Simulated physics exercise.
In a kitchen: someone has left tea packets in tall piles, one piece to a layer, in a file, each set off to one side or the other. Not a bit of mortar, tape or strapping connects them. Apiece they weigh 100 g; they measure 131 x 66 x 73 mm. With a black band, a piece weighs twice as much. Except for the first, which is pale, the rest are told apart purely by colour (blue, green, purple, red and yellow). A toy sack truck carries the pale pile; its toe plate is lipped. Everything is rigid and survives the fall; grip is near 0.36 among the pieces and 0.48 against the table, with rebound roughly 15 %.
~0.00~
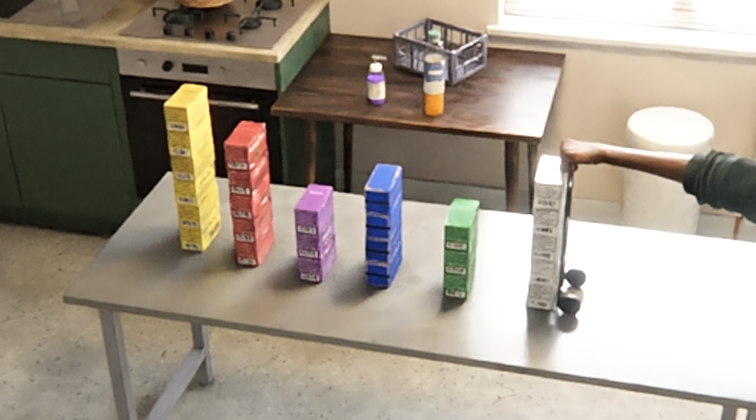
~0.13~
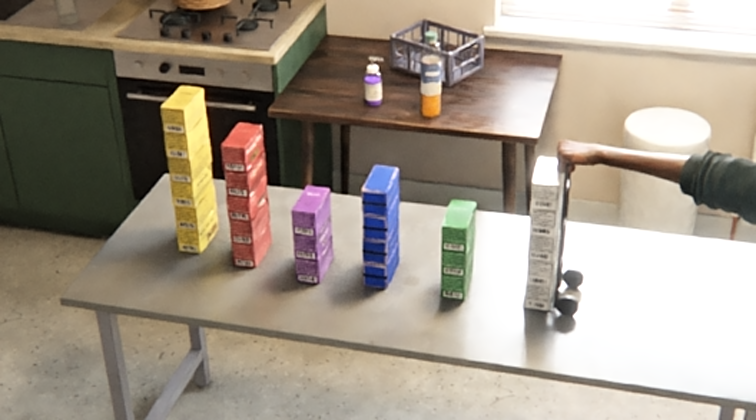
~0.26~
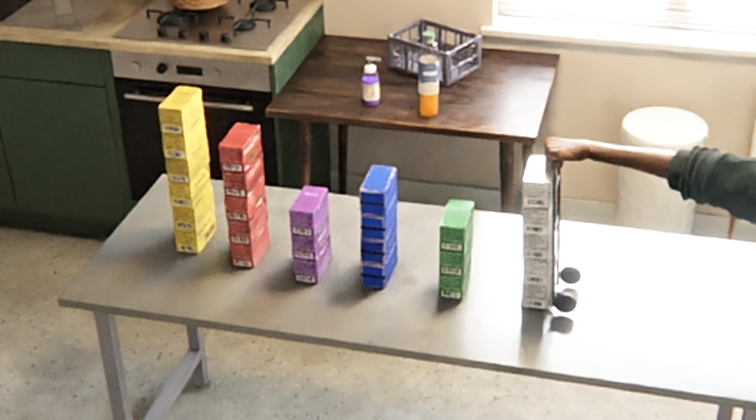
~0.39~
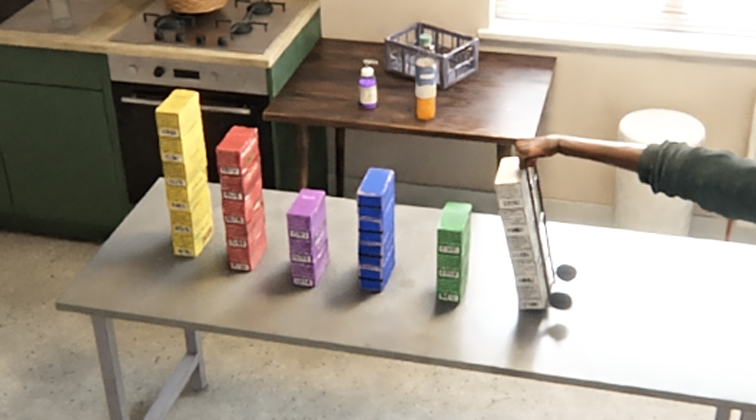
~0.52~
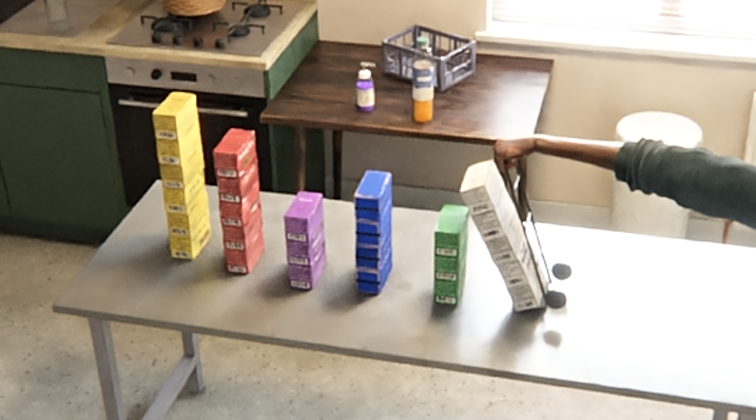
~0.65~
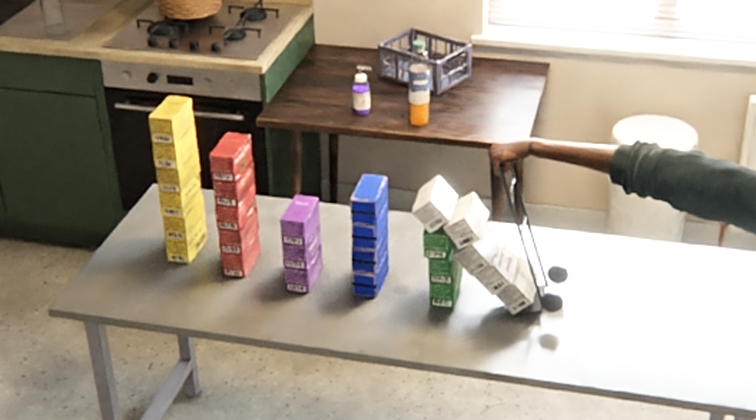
The footage shows a hand tilting a small upright frame on wheels to the left behind a white stack of boxes, which leans and breaks apart against the green stack, while blue, purple, red and yellow stacks remain standing.
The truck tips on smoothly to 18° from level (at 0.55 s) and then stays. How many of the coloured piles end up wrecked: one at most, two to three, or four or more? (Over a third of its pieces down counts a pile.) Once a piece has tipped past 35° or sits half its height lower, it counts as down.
Four or more.
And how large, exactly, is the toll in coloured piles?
5.
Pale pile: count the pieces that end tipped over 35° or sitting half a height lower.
Count: 5.
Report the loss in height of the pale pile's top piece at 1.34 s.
Some 16 centimetres.
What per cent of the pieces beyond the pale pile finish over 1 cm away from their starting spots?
It works out to 95 percent.
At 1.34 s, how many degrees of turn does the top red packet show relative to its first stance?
About 0 degrees.
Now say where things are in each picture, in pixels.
In the first frame (each place is the centre of the face we see best), truck frame (567, 196) 0° forward; top blue packet (383, 177); top red packet (245, 133); the others all in place.
The second frame shows truck frame (564, 197) 0° forward; top red packet (242, 135).
The third frame shows truck frame (554, 194) 3° forward; top red packet (239, 135).
The fourth frame shows truck frame (531, 192) 12° forward, top of the pale pile leaning 12°; top red packet (236, 138); the others all in place.
The fifth frame shows truck frame (514, 194) 18° forward, top of the pale pile leaning 25°; top red packet (234, 141); the others all in place.
The sixth frame shows truck frame (509, 197) 18° forward, top of the pale pile leaning 42°; top green packet (435, 247) moved 18 mm; top red packet (230, 144); one has shifted.
By 1.34 s, 5 of the pale pile down; 6 of the 21 other packets down; top blue packet tilted 37°, 55 mm lower; top purple packet tilted 28°.
By 2.16 s, 5 of the pale pile down; 20 of the 21 other packets down; top red packet on its side; top yellow packet tilted 67°, 29 cm lower.
When it is over (3.0 s), 5 of the pale pile down; 20 of the 21 other packets down; top yellow packet on its side; top red packet tilted 66°, 1.00 m lower. Wrecked, blue, green, purple, red and yellow.
